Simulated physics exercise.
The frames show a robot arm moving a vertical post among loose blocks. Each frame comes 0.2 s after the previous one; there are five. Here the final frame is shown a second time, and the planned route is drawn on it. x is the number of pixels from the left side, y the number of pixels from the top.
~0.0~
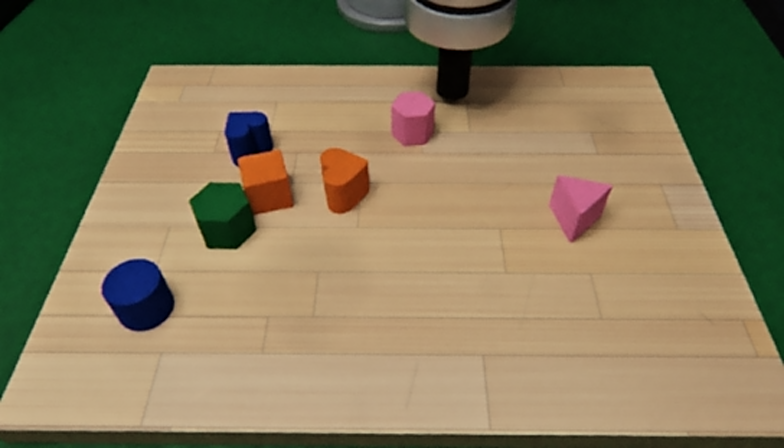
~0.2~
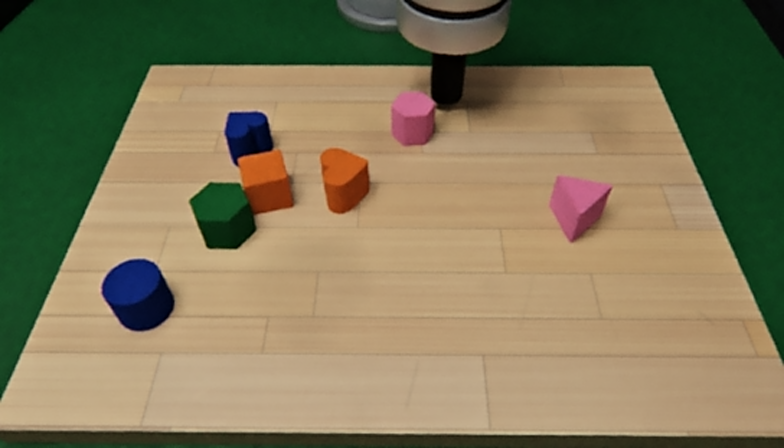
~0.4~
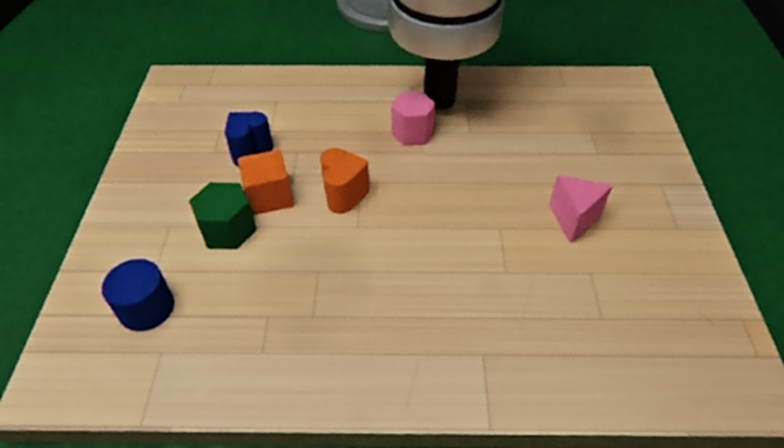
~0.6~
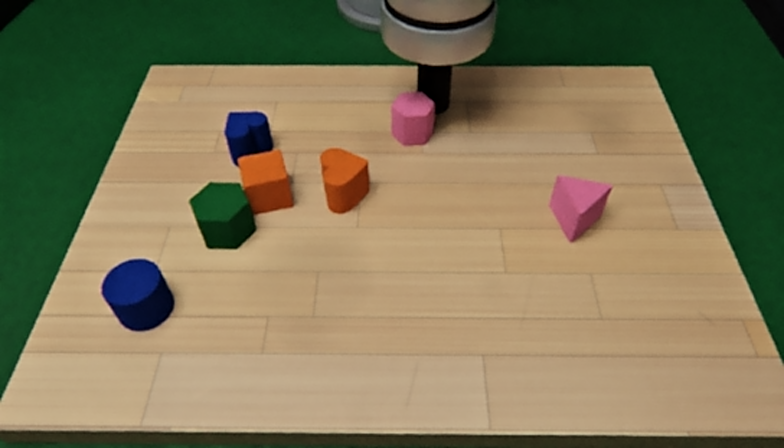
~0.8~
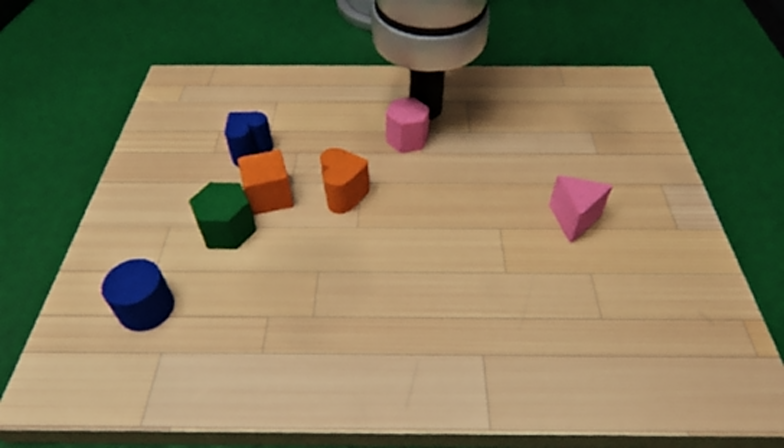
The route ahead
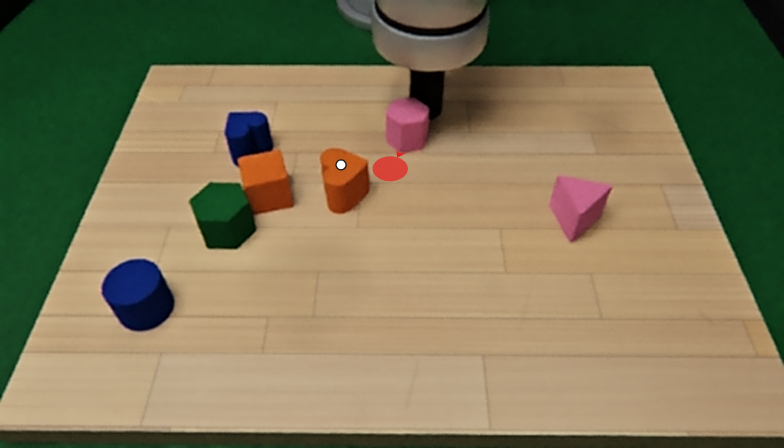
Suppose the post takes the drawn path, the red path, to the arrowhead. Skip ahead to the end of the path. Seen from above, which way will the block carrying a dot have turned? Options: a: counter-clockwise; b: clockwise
Choice b: Clockwise.
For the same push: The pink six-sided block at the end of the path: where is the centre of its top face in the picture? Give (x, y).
It comes to (376, 165).
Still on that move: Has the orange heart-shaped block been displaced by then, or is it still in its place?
Somewhere new.
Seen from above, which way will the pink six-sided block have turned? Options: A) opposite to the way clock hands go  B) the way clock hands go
(A)
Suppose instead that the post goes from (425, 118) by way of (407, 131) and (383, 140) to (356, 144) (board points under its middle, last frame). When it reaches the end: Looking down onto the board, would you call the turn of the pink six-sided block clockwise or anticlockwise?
From the top, the block rotates counterclockwise.
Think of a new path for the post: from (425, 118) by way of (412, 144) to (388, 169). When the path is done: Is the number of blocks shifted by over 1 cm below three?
Yes, that is what happens.
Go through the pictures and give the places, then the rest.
In the first frame, tip of the post at (452, 90), middles of tops, orange heart-shaped block at (341, 165), pink six-sided block at (413, 103).
In the second frame, post at (446, 95), nothing pushed.
In the third frame, post at (440, 100), nothing pushed.
In the fourth frame, post at (433, 105), nothing pushed.
In the fifth frame, post at (426, 110), orange heart-shaped block at (341, 165), pink six-sided block at (408, 109).
The line goes in a line from (425, 118) to (390, 169); the dot is on the orange heart-shaped block.
What follows on the original path. Halfway along, post at (407, 135); pink six-sided block at (390, 136), turned 15° anticlockwise.
At the end, post at (390, 160); orange heart-shaped block at (333, 173), turned 35° clockwise; pink six-sided block at (376, 165), turned 25° anticlockwise.
